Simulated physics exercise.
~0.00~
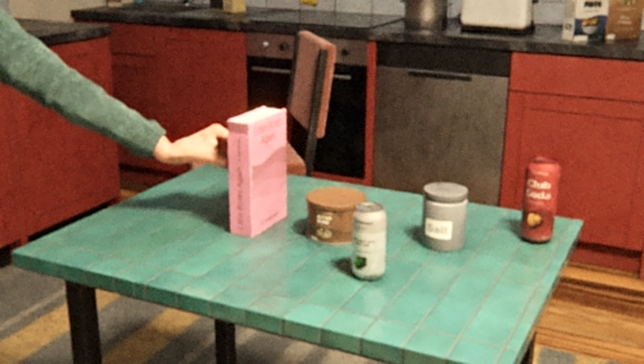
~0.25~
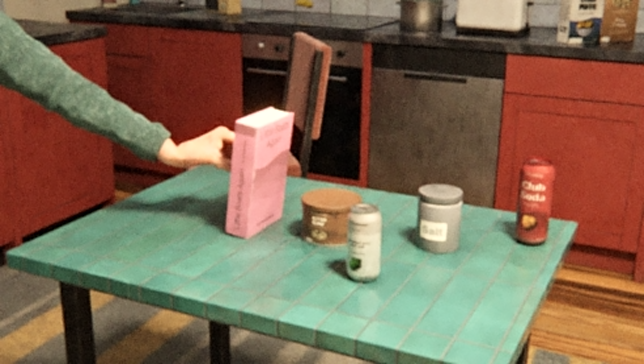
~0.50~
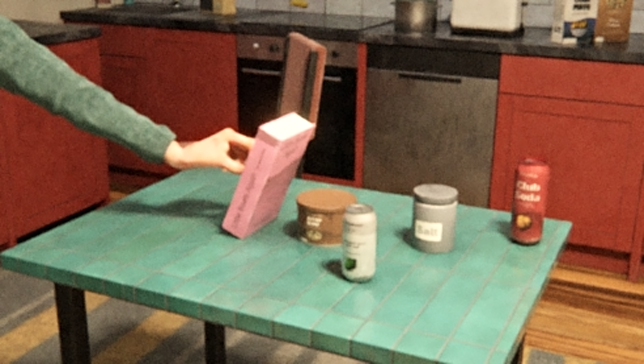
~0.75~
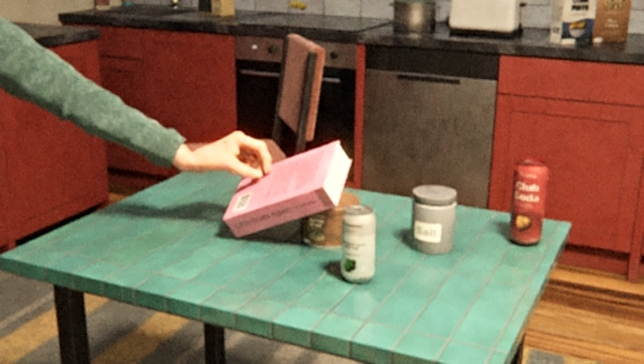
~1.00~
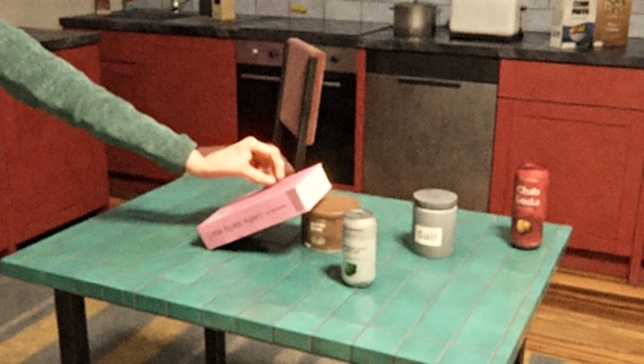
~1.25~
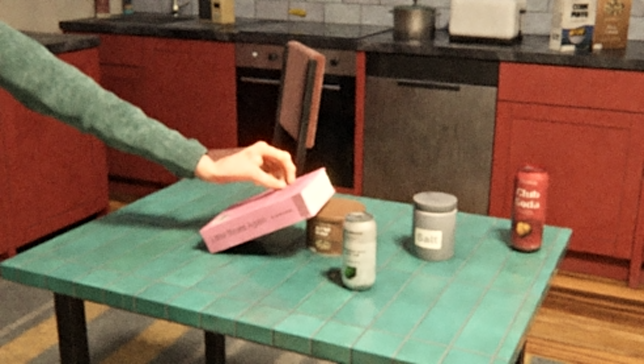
A pink book stands upright on a green tiled table as a hand in a green sleeve reaches in from the left and pushes near its top. Beside it are a brown tub, a white can, a grey jar and a red can. The book starts to lean to the right, then tips over toward the brown tub with the fingers still at it. It slides back a little to the left as it drops lower. At the end it lies over on its side, one end still raised near the tub, the hand just above, while the cans and jar remain standing.
